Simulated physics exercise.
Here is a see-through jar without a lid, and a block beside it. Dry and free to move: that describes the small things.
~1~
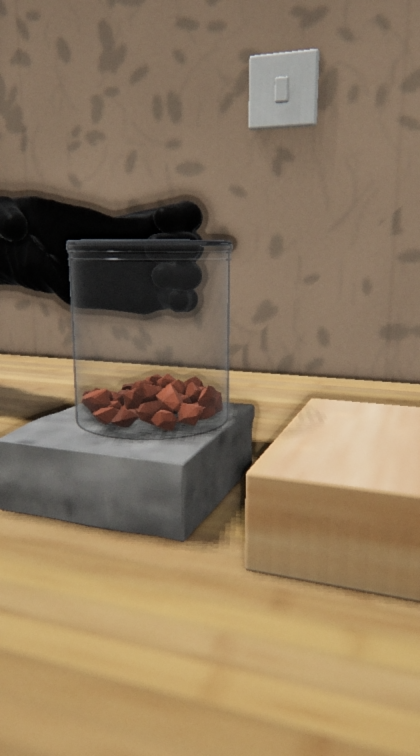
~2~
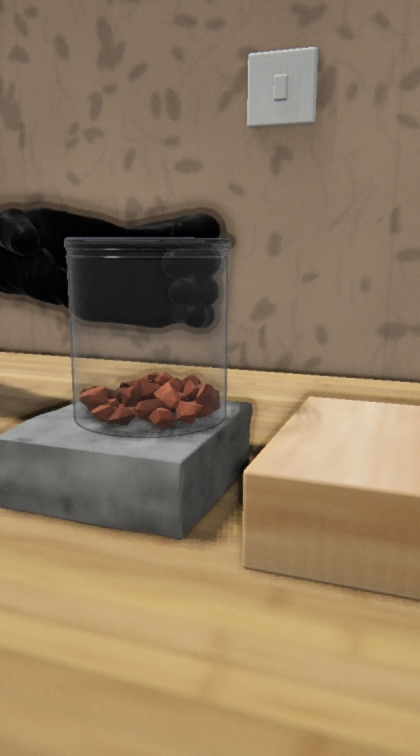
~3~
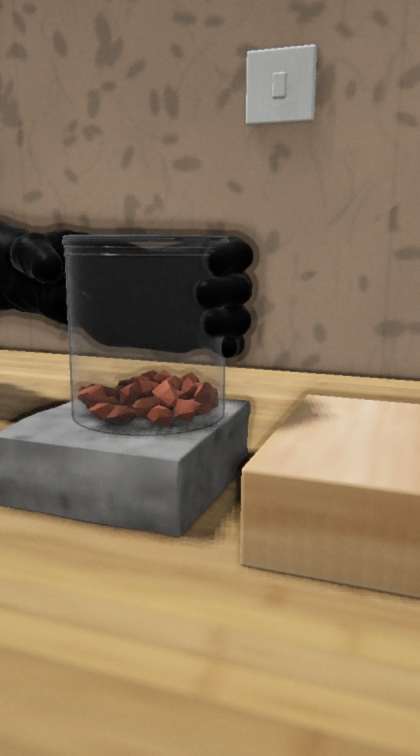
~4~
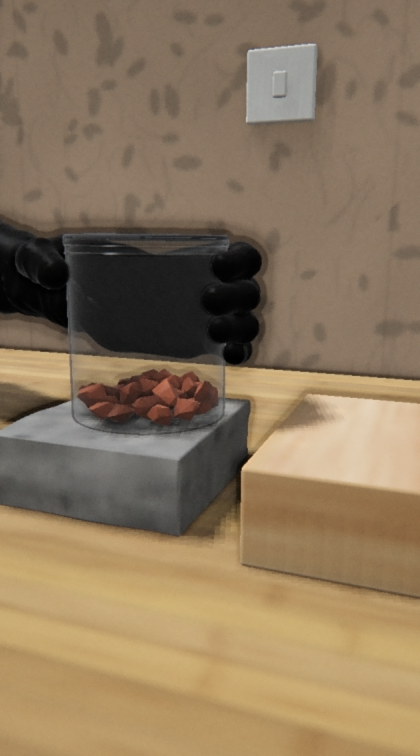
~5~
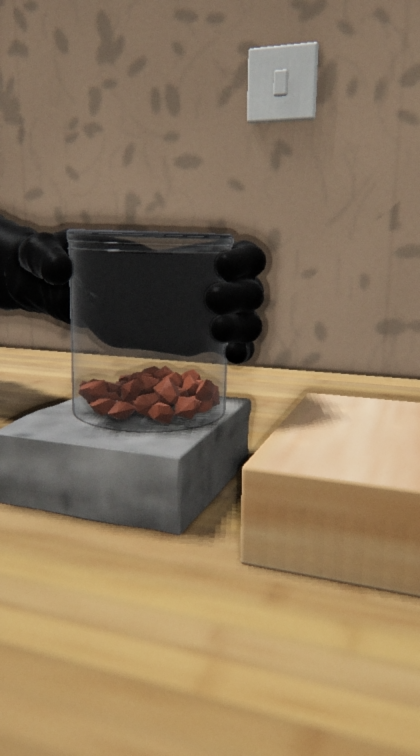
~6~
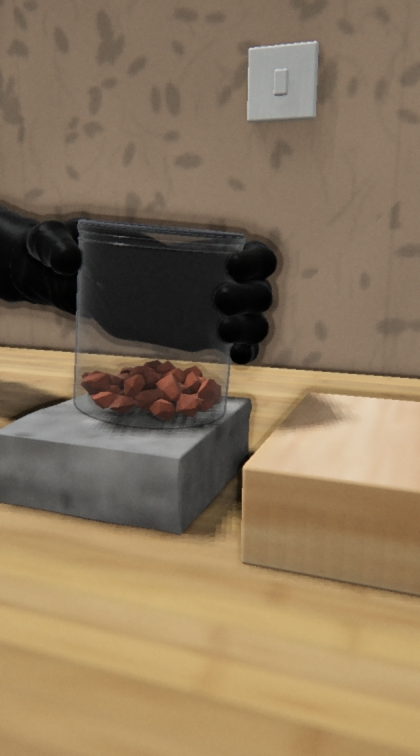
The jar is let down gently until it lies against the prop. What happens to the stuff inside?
Jar contents: Fully retained.
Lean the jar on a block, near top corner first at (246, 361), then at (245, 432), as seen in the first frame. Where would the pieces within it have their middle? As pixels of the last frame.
Final centres, last view - around (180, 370) first, around (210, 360) second.
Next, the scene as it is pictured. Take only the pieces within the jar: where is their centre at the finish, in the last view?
The centre sits close to (237, 361).
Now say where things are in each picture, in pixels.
In the first frame, jar at (152, 332), nearly empty of bits of crushed brick; block at (410, 485), its top about level with the jar's foot.
In the second frame, jar at (150, 330), upright; rim at (222, 241); top of the contents at (168, 398).
In the third frame, jar at (148, 327), upright; rim at (221, 239); block at (405, 481).
In the fourth frame, jar at (148, 327), upright; rim at (221, 238); top of the contents at (166, 395).
In the fifth frame, jar at (151, 324), upright; rim at (226, 237); block at (405, 479).
In the sixth frame, jar at (157, 319), leaning 5°; rim at (238, 237); block at (406, 479), its top about level with the jar's foot.
Then, 0.70 s past the last view, the jar leans 43°; everything is still inside.
Then, 1.32 s past the last view, the jar leans 77°; everything is still inside.
Then, 1.84 s past the last view, the jar rests on the block at 83°; everything is still inside.
Finally, the jar rests on the block at 83°; everything is still inside.
